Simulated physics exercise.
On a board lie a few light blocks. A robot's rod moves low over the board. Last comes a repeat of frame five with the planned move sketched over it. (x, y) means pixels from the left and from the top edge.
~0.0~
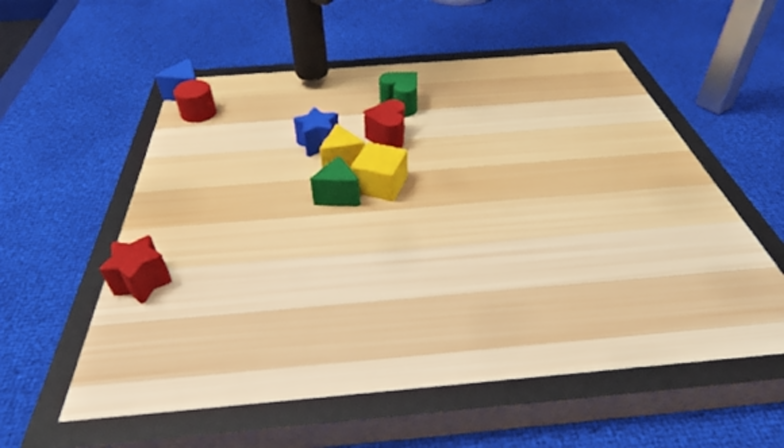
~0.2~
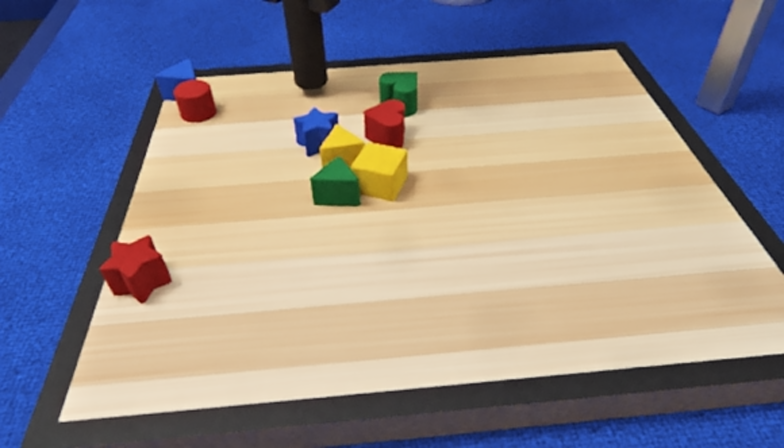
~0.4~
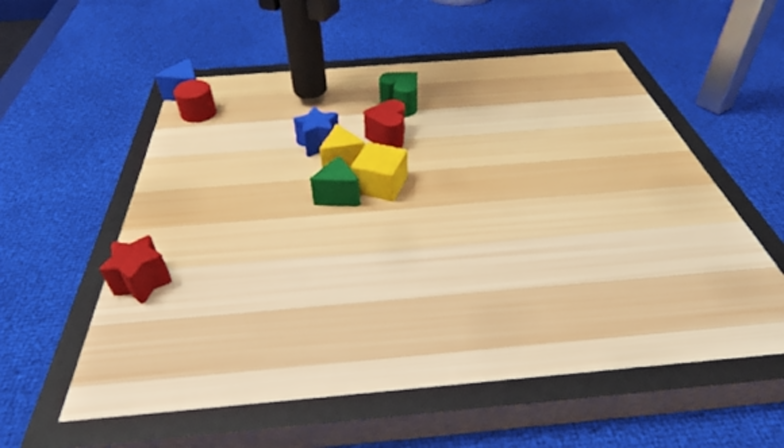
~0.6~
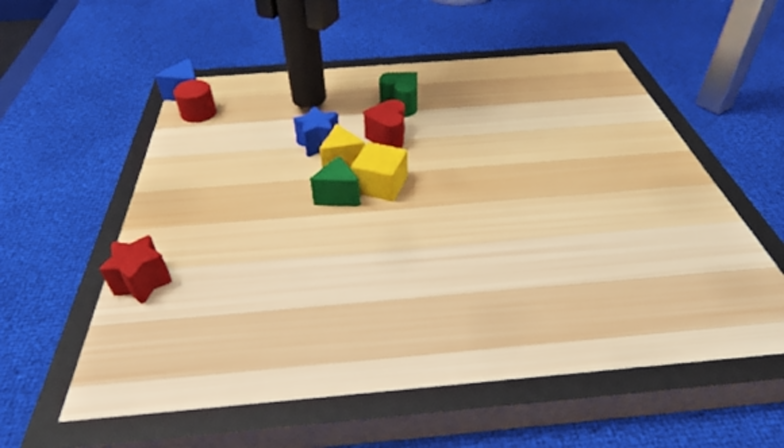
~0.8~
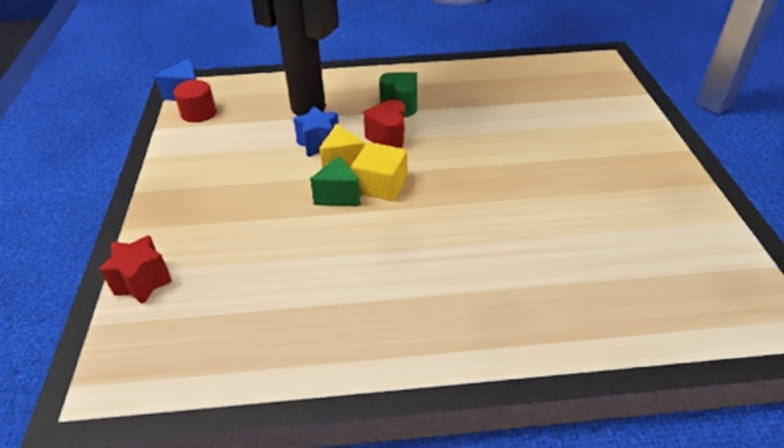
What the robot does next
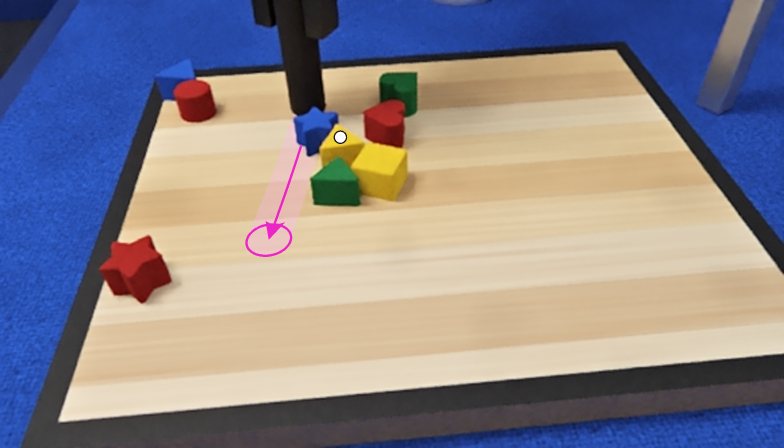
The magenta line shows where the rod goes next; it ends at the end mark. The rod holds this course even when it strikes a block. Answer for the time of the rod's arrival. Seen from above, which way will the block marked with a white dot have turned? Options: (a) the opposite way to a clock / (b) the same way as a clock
My answer is option a.
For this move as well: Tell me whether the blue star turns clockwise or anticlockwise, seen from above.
Looking down on the board, it turns counter-clockwise.
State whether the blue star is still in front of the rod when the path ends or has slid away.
Slipped off.
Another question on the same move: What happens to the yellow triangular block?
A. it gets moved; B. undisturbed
A (it gets moved)
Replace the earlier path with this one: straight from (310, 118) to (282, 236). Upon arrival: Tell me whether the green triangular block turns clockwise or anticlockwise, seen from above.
It turns clockwise.
The drawn path runs straight from (310, 118) to (269, 240); the dot is on the yellow triangular block.
The first path, step by step. One third of the way, rod (297, 143); blue star (322, 139); green triangular block (338, 173), turned 20° clockwise; yellow triangular block (355, 145), turned 25° anticlockwise; yellow square block (387, 160), turned 20° clockwise.
Two thirds of the way, rod (283, 183); blue star (323, 154), turned 55° anticlockwise; green triangular block (343, 176), turned 35° clockwise; yellow triangular block (361, 146), turned 35° anticlockwise; yellow square block (388, 160), turned 20° clockwise.
At the end, rod (266, 229); blue star (323, 154), turned 55° anticlockwise; green triangular block (343, 176), turned 35° clockwise; yellow triangular block (361, 146), turned 35° anticlockwise; yellow square block (388, 160), turned 20° clockwise.
